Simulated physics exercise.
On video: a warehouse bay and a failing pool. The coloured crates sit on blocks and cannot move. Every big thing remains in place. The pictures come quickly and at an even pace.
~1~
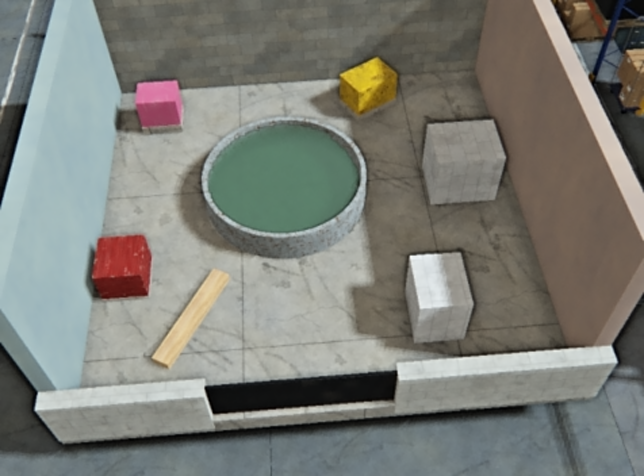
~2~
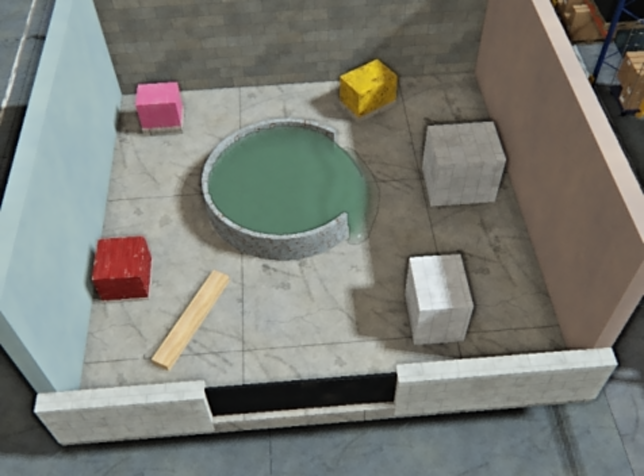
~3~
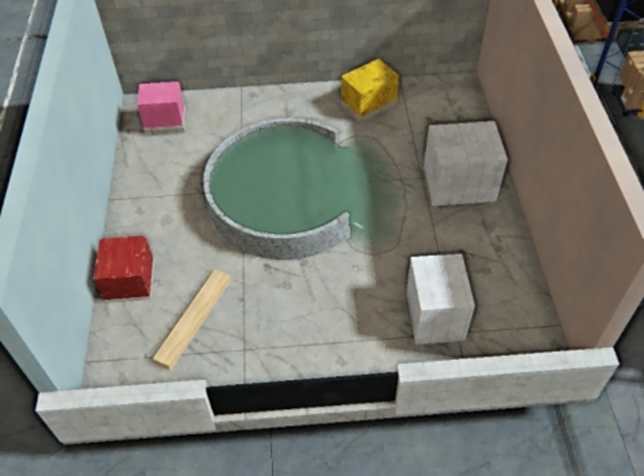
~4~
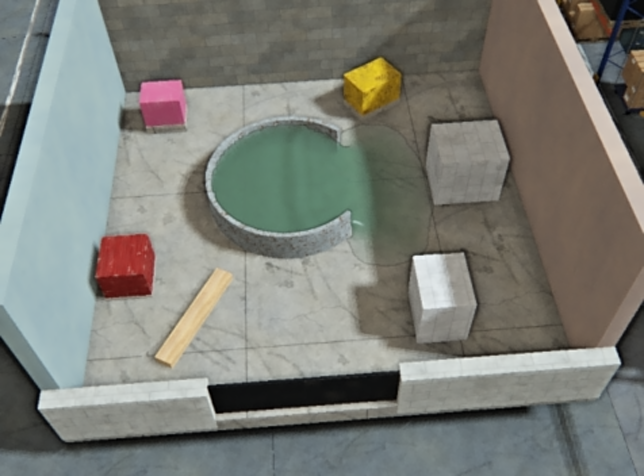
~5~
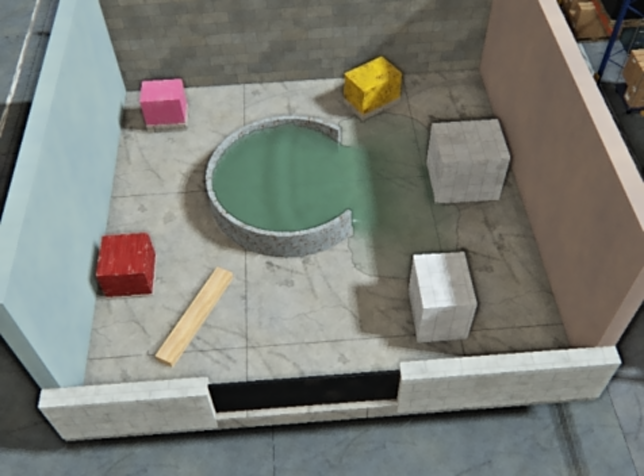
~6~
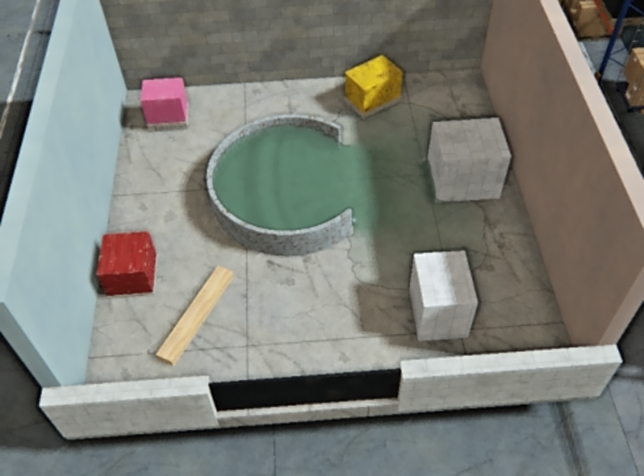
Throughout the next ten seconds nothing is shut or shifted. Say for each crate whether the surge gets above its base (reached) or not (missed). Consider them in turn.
Yellow crate: Reached; pink crate: Missed; red crate: Reached.
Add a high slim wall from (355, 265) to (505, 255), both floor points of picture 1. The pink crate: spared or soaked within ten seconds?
Pink stays clear.
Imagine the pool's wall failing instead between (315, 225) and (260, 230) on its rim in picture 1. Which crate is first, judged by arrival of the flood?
The one in red, by my reading.
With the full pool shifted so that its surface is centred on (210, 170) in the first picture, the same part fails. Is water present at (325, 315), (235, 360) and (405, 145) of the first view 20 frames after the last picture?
First unwetted; next unwetted; last drenched.
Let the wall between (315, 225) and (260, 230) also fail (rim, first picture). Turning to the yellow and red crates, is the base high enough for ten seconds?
Observed: Yellow stays clear; red is doused.
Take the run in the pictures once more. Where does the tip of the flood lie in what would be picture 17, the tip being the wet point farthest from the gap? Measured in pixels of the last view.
Front's tip: Near (579, 373).
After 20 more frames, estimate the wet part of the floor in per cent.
About 45 in a hundred.
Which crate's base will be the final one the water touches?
I'd go with the red one.
A moment on, water covers 30 % of the floor; the yellow crate water round its plinth, the pink crate not reached, the red crate not reached.
Next, water covers 30 % of the floor; the yellow crate water round its plinth, the pink crate not reached, the red crate not reached.
Then, water covers 45 % of the floor; the yellow crate water round its plinth, the pink crate not reached, the red crate not reached.
Later, water covers 75 % of the floor; the yellow crate water round its plinth, the pink crate water round its plinth, the red crate not reached.
In the end, water covers 95 % of the floor; the yellow crate was topped, the pink crate stayed above the water, the red crate was topped.
